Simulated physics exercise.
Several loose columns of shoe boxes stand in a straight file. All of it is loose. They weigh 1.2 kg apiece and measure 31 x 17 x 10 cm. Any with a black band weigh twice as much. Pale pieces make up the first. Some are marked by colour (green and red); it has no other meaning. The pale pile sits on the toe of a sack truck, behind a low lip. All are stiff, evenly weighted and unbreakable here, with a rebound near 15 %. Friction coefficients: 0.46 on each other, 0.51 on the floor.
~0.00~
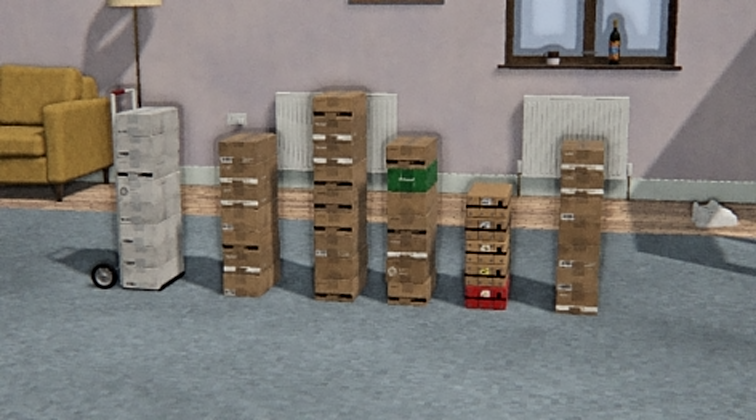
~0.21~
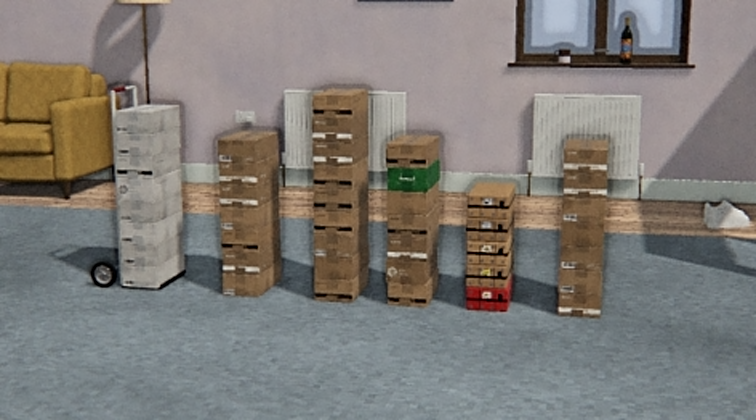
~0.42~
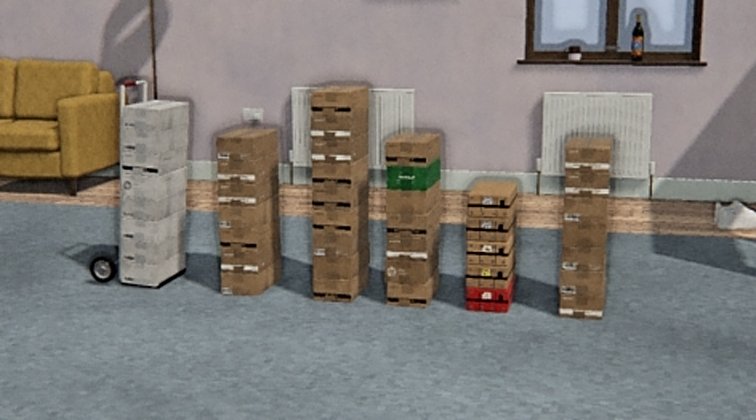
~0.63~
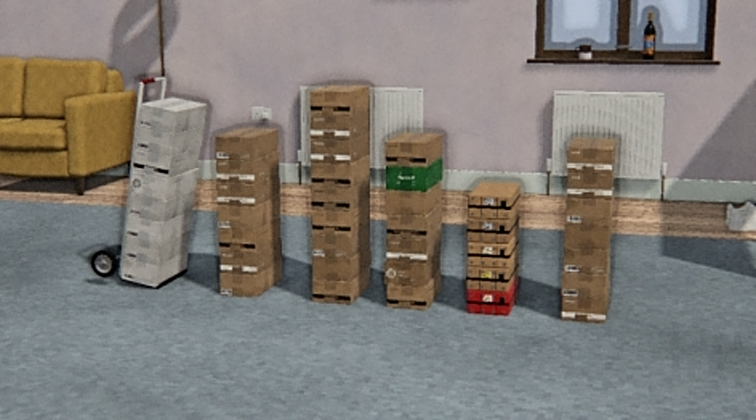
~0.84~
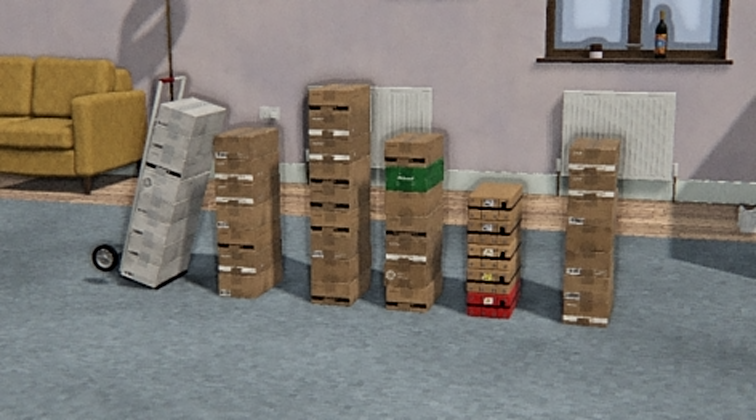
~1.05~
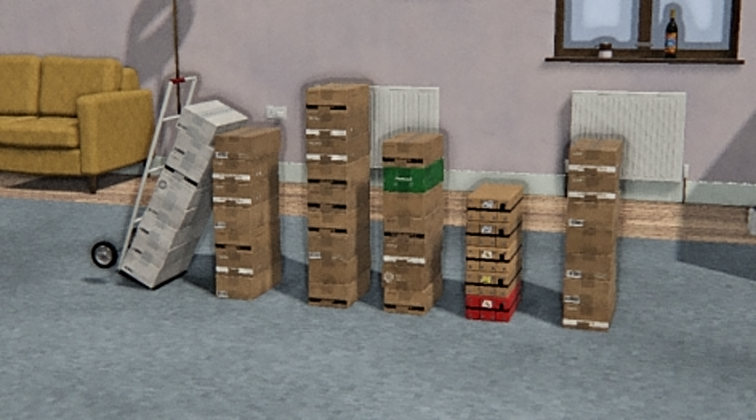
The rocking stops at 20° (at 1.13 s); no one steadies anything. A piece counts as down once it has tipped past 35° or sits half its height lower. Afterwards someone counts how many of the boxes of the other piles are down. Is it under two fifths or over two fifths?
It comes to more than two fifths.
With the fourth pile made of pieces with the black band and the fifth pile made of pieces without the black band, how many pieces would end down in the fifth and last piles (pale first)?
In that case fifth 3, last 6.
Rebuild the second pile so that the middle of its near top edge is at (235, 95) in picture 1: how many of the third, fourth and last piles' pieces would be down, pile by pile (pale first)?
Then third 9, fourth 7, last 6.
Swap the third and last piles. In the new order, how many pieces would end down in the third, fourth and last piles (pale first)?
Then third 6, fourth 7, last 9.
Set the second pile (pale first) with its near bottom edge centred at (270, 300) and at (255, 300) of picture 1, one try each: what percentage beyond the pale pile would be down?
First 0, then 100 per cent.
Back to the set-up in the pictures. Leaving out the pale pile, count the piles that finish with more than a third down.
The count is 5.
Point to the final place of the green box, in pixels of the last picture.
At about (585, 260).
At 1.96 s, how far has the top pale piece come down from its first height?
Roughly 25 cm.
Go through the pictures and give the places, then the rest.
In the first picture (places mark the middle of the side facing us; the camera moves round a little), truck frame (115, 133) 0° forward; red box (486, 299); green box (407, 181); the rest undisturbed.
In the second picture, truck frame (115, 130) 0° forward; green box (407, 180).
In the third picture, truck frame (122, 125) 4° forward, top of the pale pile leaning 4°; green box (406, 179); the rest undisturbed.
In the fourth picture, truck frame (137, 122) 10° forward, top of the pale pile leaning 10°; red box (488, 304); the rest undisturbed.
In the fifth picture, truck frame (153, 121) 16° forward, top of the pale pile leaning 17°; green box (406, 180); the rest undisturbed.
In the sixth picture, truck frame (160, 121) 20° forward, top of the pale pile leaning 27°; green box (404, 180); red box (487, 309); one has shifted.
After 1.96 s, 8 of the pale pile down; 6 of the 35 other boxes down; green box shifted 13 mm.
After 3.10 s, 8 of the pale pile down; 25 of the 35 other boxes down; red box leaning 37°; green box leaning 4°, 13 cm lower.
At rest (4.2 s), 8 of the pale pile down; 32 of the 35 other boxes down; green box leaning 37°, 32 cm lower; red box leaning 37°. That is 91 per cent. As the last picture would show them, middles, green box near (585, 260), red box near (507, 290).
